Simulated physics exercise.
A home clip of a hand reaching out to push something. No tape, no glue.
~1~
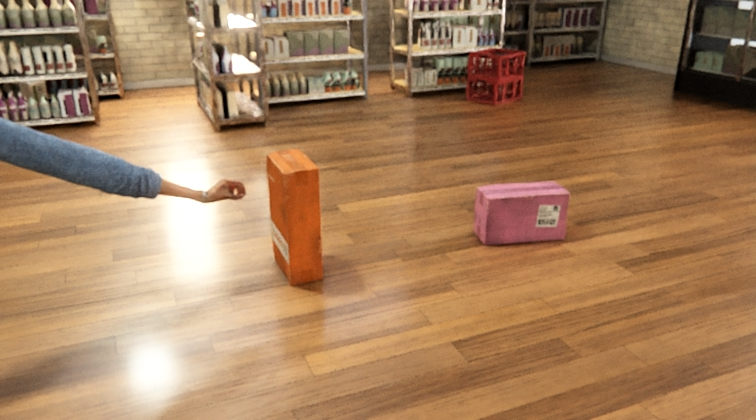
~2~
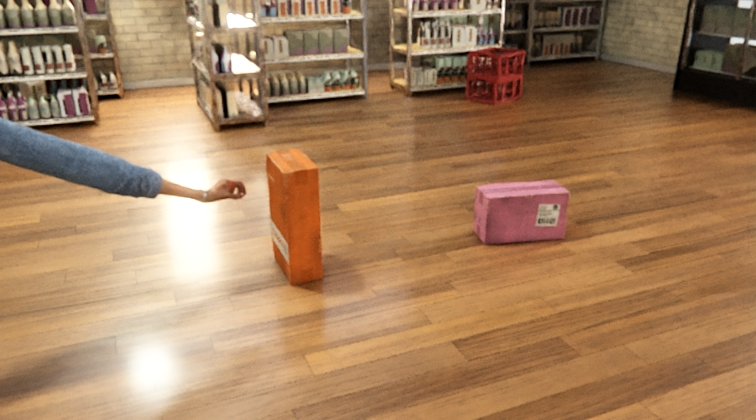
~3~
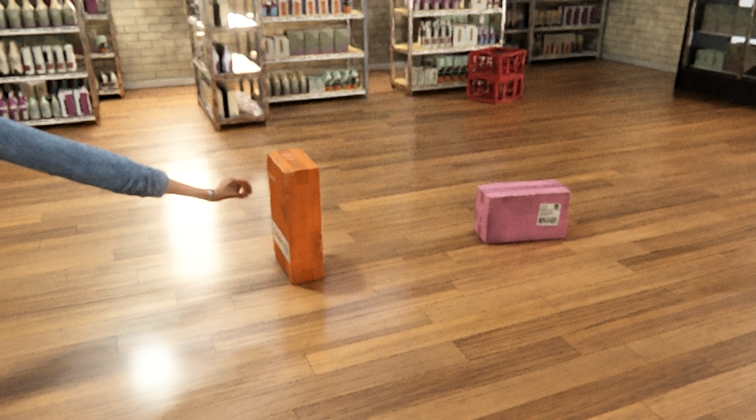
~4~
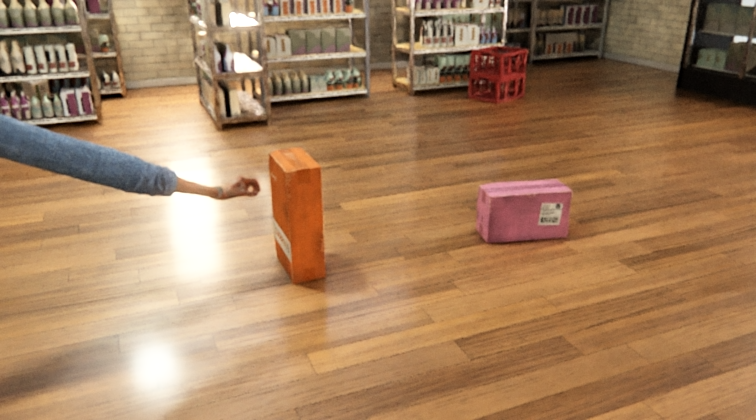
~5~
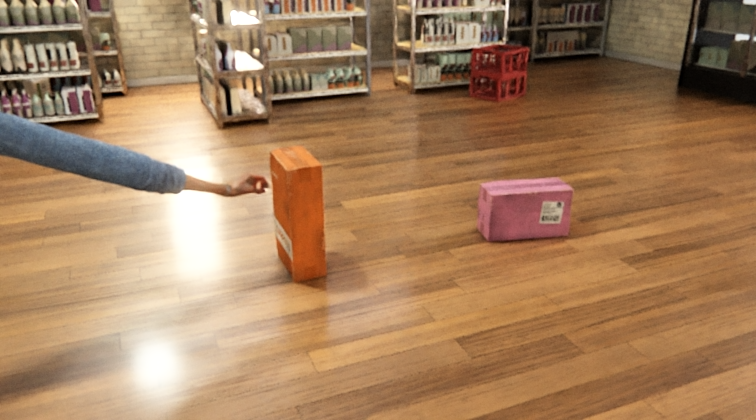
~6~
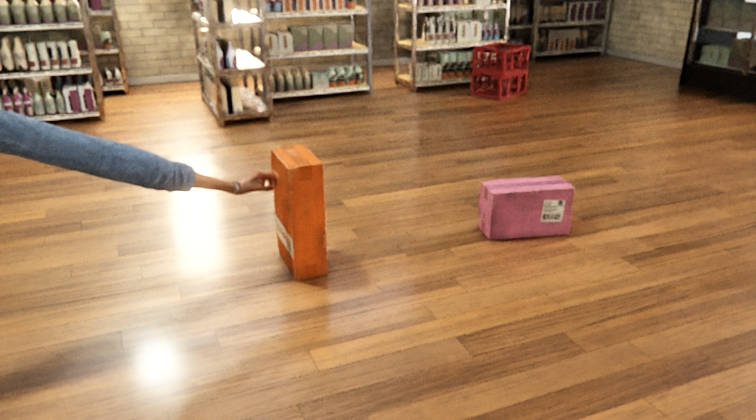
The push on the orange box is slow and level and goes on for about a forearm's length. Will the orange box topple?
The orange box topples.
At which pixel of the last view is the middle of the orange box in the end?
At about (374, 235).
Then, 0.40 s later than the last frame, orange box tilted by 19° near (319, 206).
Then, 0.70 s later than the last frame, orange box tilted by 51° near (348, 211).
Then, 0.90 s later than the last frame, orange box on its side near (373, 233).
When it is over, lying over on the floor, orange box. End places, in pixels of the last picture, orange box near (374, 235).
